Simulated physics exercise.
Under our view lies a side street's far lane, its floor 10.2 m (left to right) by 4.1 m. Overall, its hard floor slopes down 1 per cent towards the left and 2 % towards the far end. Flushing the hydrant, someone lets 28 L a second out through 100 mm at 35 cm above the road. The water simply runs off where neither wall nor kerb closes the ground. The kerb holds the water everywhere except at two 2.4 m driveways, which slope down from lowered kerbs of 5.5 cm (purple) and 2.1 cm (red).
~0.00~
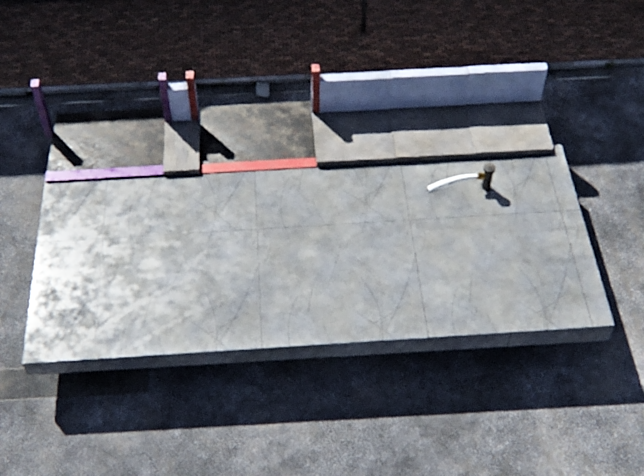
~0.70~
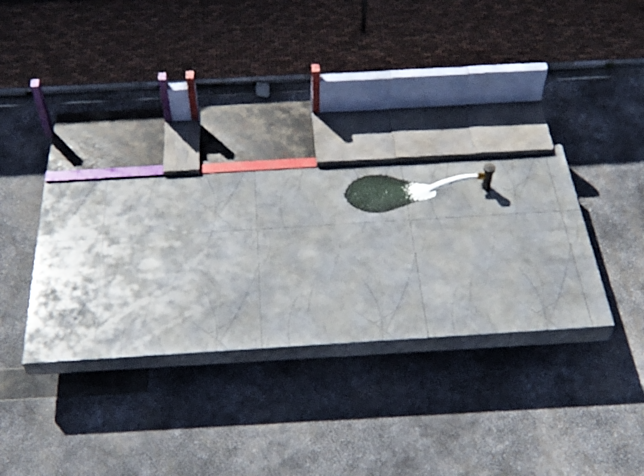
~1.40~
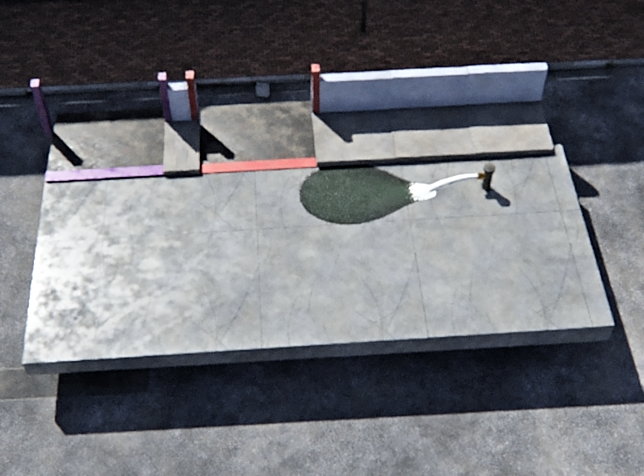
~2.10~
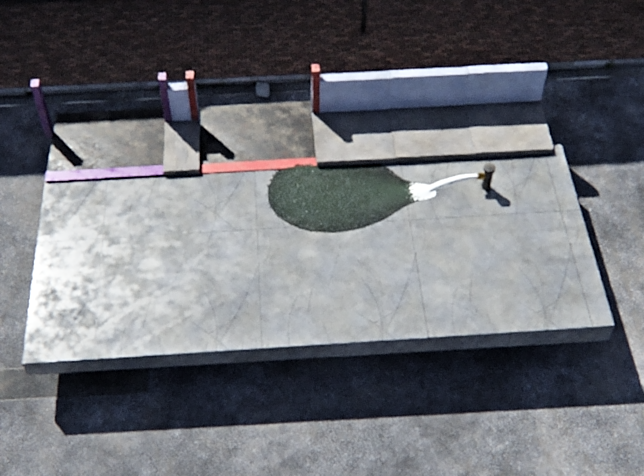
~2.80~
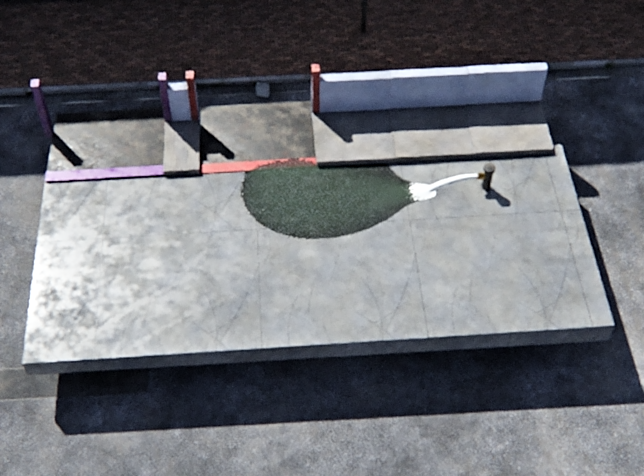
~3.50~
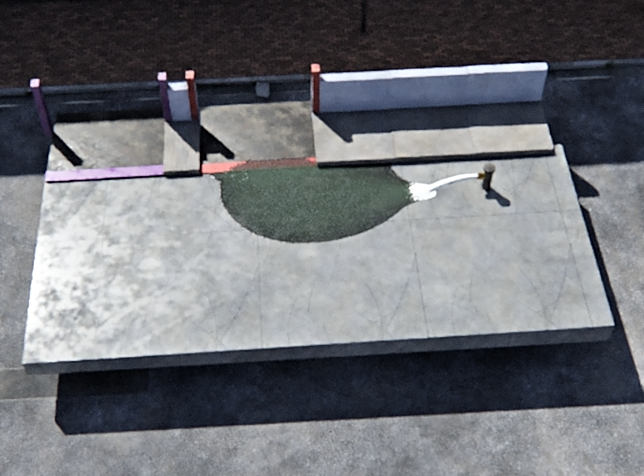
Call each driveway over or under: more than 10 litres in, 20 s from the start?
Purple driveway: Under. Red driveway: Over.
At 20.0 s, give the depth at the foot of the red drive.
I'd say close to 3.5 cm.
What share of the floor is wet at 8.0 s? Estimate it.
About 25 per cent.
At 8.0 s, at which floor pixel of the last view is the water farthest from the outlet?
The farthest wet point sits close to (57, 187).
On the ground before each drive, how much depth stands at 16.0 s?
Depth (cm) - purple: 3.5, red: 3.5.
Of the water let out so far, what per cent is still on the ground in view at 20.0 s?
50 %.
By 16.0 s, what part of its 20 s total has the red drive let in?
Fraction in by then: Approx. 70%.
After 5.0 s water covers 20 % of the floor and is deepest (5 cm) near (423, 192); purple driveway not reached, red driveway 3.2 cm at the lowered kerb, 3 L in.
After 8.0 s water covers 25 % of the floor and is deepest (5 cm) near (423, 192); purple driveway 2.6 cm at the lowered kerb, 0 L in, red driveway 3.3 cm at the lowered kerb, 15 L in.
After 12.0 s water covers 30 % of the floor and is deepest (5 cm) near (423, 192); purple driveway 3.5 cm at the lowered kerb, 0 L in, red driveway 3.3 cm at the lowered kerb, 34 L in.
After 16.0 s water covers 30 % of the floor and is deepest (5 cm) near (423, 192); purple driveway 3.7 cm at the lowered kerb, 0 L in, red driveway 3.3 cm at the lowered kerb, 55 L in.
After 20.0 s water covers 30 % of the floor and is deepest (5 cm) near (423, 192); purple driveway 3.7 cm at the lowered kerb, 0 L in, red driveway 3.4 cm at the lowered kerb, 76 L in.
